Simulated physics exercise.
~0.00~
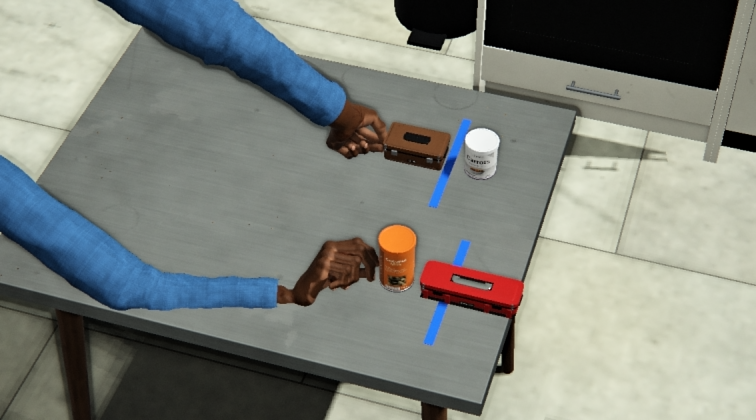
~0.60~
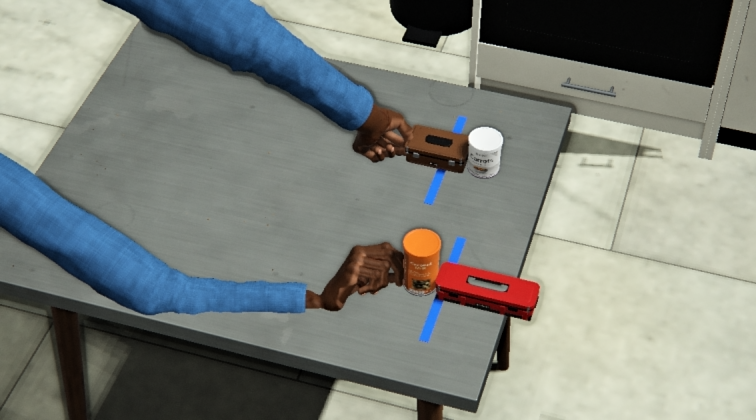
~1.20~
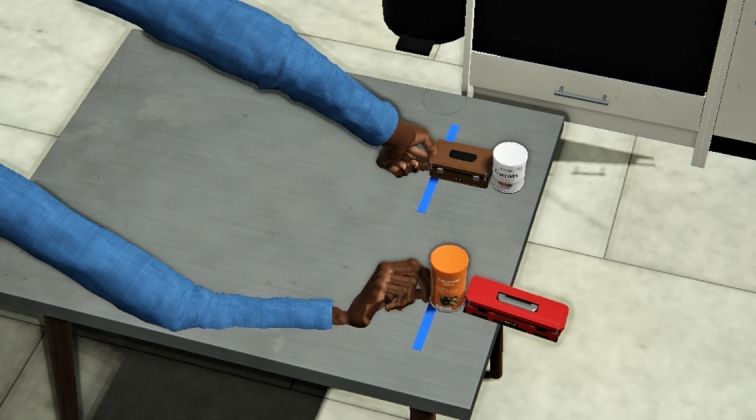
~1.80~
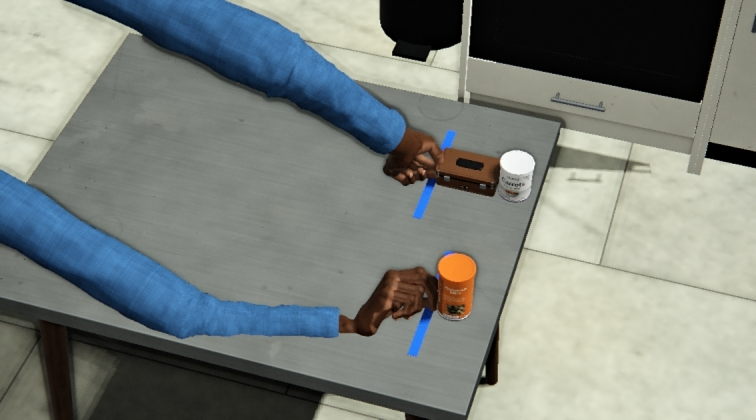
Two arms in blue sleeves reach from the left across a grey table, seen from above at an angle, with a pale tiled floor beyond. The farther hand is behind a brown case with a white tin just to its right, and the nearer hand is behind an upright orange tin beside a red case, each pair by a strip of blue tape. Both hands push rightward, and the two pairs slide toward the table's right edge. The red case juts past the edge and tips, then drops out of sight. The orange tin stays upright, and the white tin remains on the table near the edge.
